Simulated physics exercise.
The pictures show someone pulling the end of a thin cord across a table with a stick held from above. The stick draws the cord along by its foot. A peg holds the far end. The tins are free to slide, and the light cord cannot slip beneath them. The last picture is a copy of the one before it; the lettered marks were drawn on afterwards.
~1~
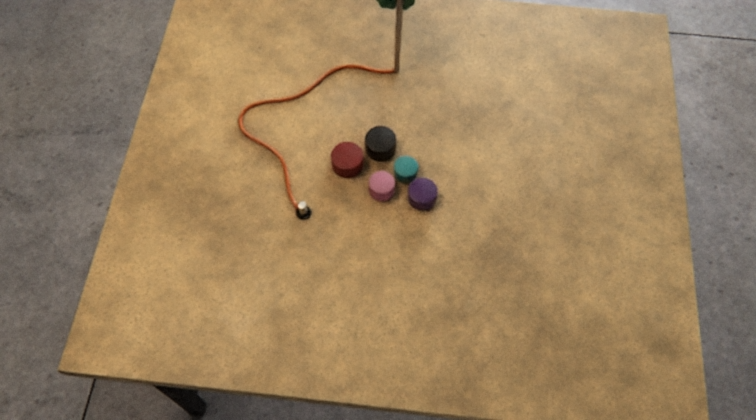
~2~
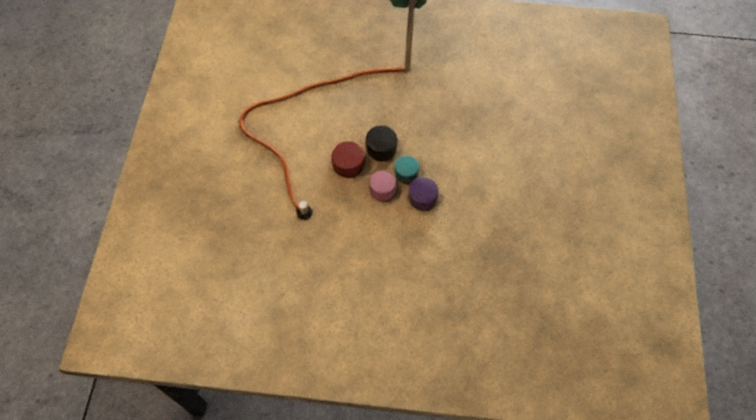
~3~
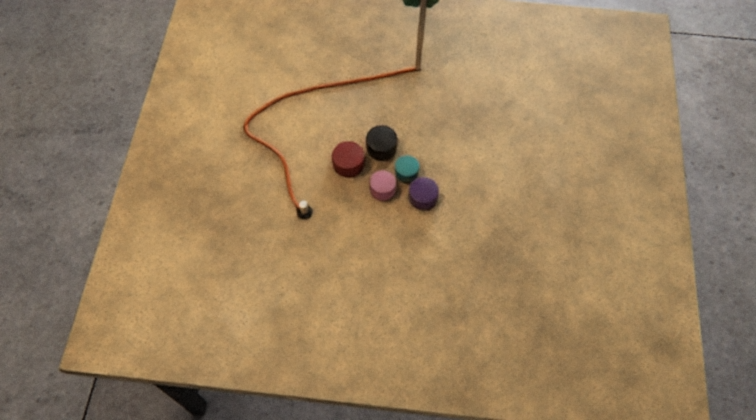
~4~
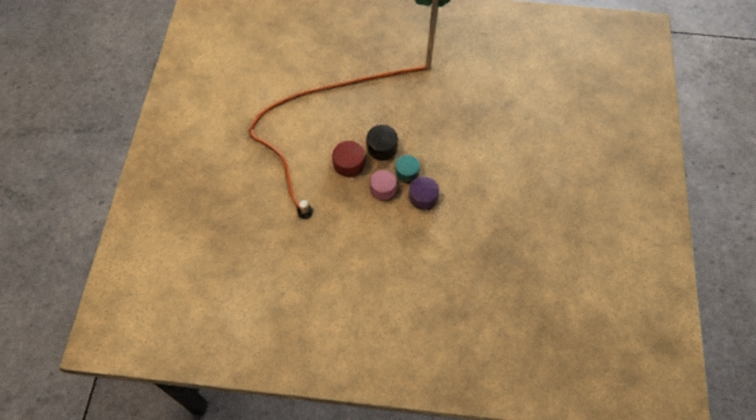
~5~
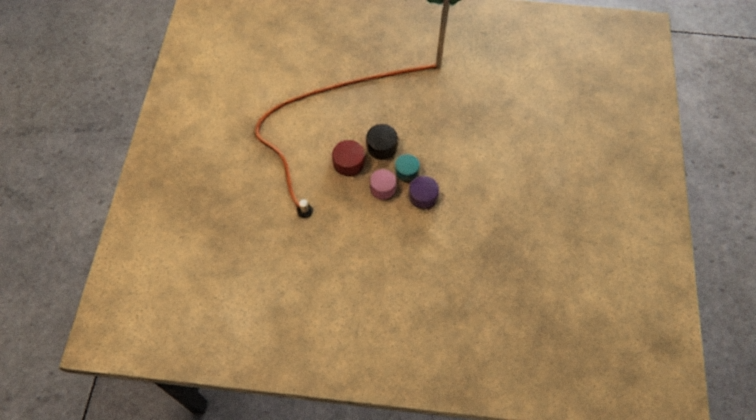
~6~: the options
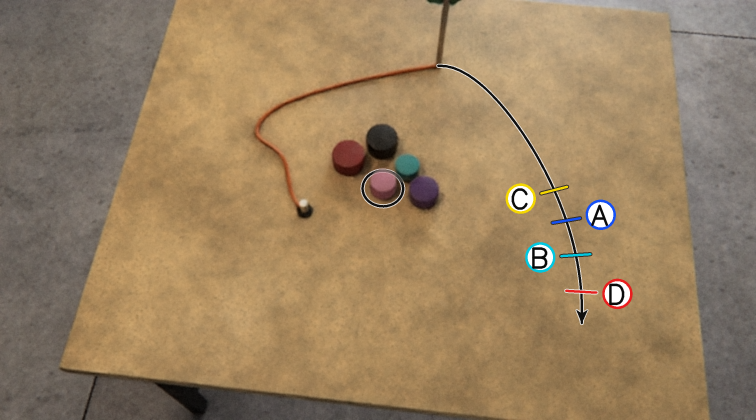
The footage shows a stick held from above pulling the end of an orange-red cord rightward across a table, gradually drawing out its curves while a peg holds the other end and five colored tins show almost no movement.
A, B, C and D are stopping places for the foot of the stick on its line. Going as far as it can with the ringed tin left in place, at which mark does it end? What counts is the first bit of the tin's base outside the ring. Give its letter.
No farther than B.
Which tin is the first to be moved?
The black tin.
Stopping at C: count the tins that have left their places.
The count is none.
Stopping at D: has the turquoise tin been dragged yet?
By then, yes.
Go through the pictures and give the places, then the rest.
In the first frame, turquoise tin (406, 170); red tin (347, 160); purple tin (423, 194).
In the second frame, purple tin (423, 194); black tin (381, 143).
In the third frame, peg (304, 208); pink tin (383, 186).
In the fourth frame, turquoise tin (407, 169); red tin (349, 159).
In the fifth frame, purple tin (424, 192); black tin (382, 142); peg (304, 207).
On the marked copy, A at (566, 221); B at (576, 255); C at (554, 190); D at (581, 292); the ring at (383, 188); the route from (438, 66) via (544, 169) to (582, 323).
Taking B. A third of the way, foot of the stick (506, 111); pink tin (383, 185).
Two thirds of the way, foot of the stick (551, 183); pink tin (383, 185).
When it is over, foot of the stick (576, 256); pink tin (383, 185); red tin (353, 169); black tin (383, 159); the pink tin is still in its ring.
As for the rest, A is safe but short; C is safe but short; D drags the ringed tin to (384, 199).
